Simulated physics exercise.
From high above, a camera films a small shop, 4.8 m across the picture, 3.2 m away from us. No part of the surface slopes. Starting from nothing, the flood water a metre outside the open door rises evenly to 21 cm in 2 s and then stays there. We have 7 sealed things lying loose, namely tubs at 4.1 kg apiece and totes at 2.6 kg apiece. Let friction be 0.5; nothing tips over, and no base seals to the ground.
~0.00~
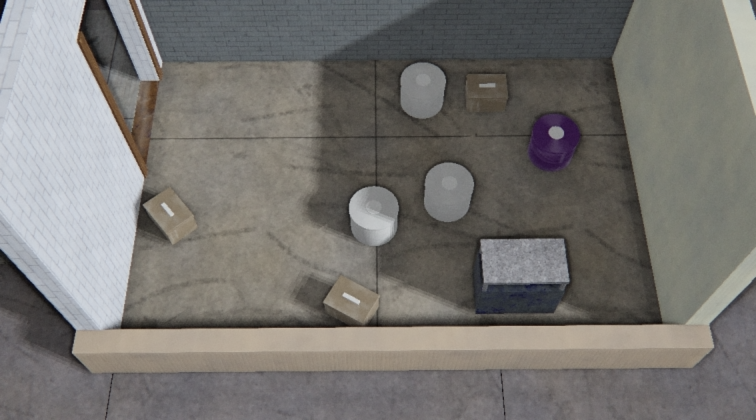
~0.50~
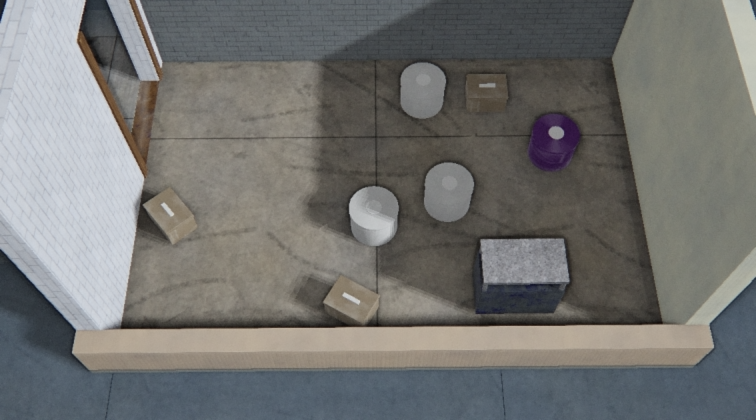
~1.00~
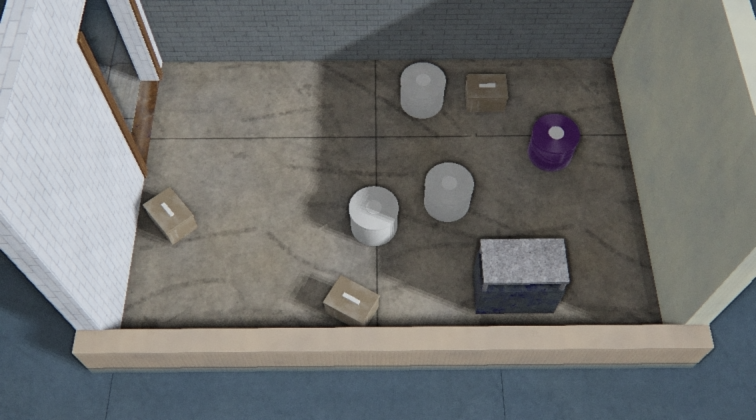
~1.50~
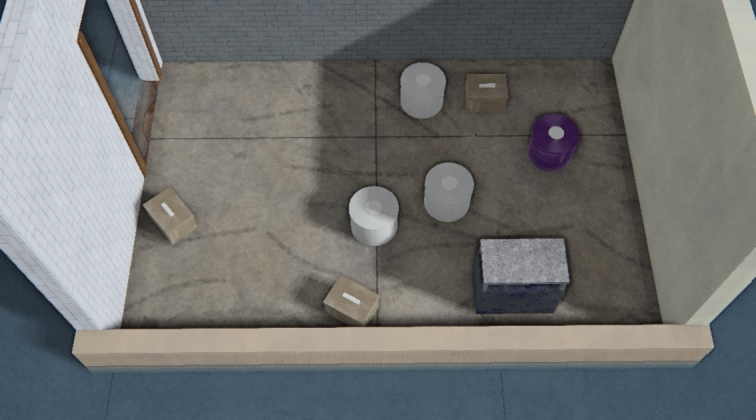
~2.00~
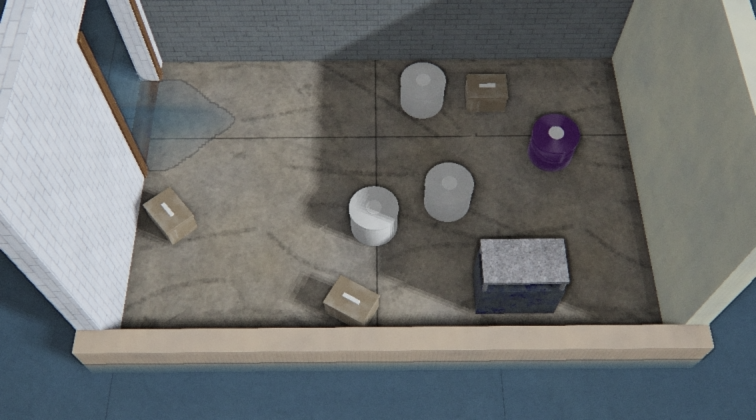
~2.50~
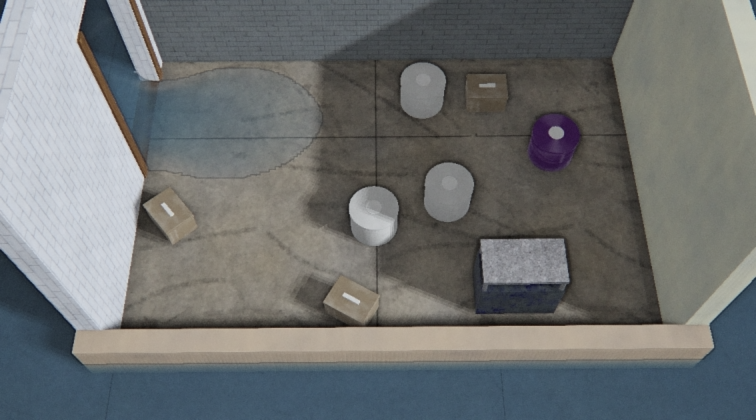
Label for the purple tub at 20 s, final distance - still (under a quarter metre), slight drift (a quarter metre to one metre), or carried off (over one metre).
Carried off.
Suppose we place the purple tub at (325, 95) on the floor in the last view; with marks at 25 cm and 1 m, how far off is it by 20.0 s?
Answer: It covers a big distance.
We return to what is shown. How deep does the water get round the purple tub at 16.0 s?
Near 12 cm deep.
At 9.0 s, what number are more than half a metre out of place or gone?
By my reckoning, 6.
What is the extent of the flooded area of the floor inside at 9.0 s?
Wet area: Approx. 15 m2.
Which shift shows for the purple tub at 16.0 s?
Roughly 200 centimetres by that point.
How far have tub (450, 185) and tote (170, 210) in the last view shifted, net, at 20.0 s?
Shifts: 150 cm / 200 cm.
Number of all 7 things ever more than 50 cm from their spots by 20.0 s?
Counting them up, I find 7.
After 4.0 s the purple tub is near (556, 133), 0.0 m from its start, aground; 1 afloat.
After 9.0 s the purple tub is near (585, 252), 1.3 m from its start, afloat; 6 afloat.
After 16.0 s the purple tub is near (380, 224), 2.0 m from its start, afloat; 7 afloat.
After 20.0 s the purple tub is near (358, 143), 1.9 m from its start, afloat; 7 afloat.
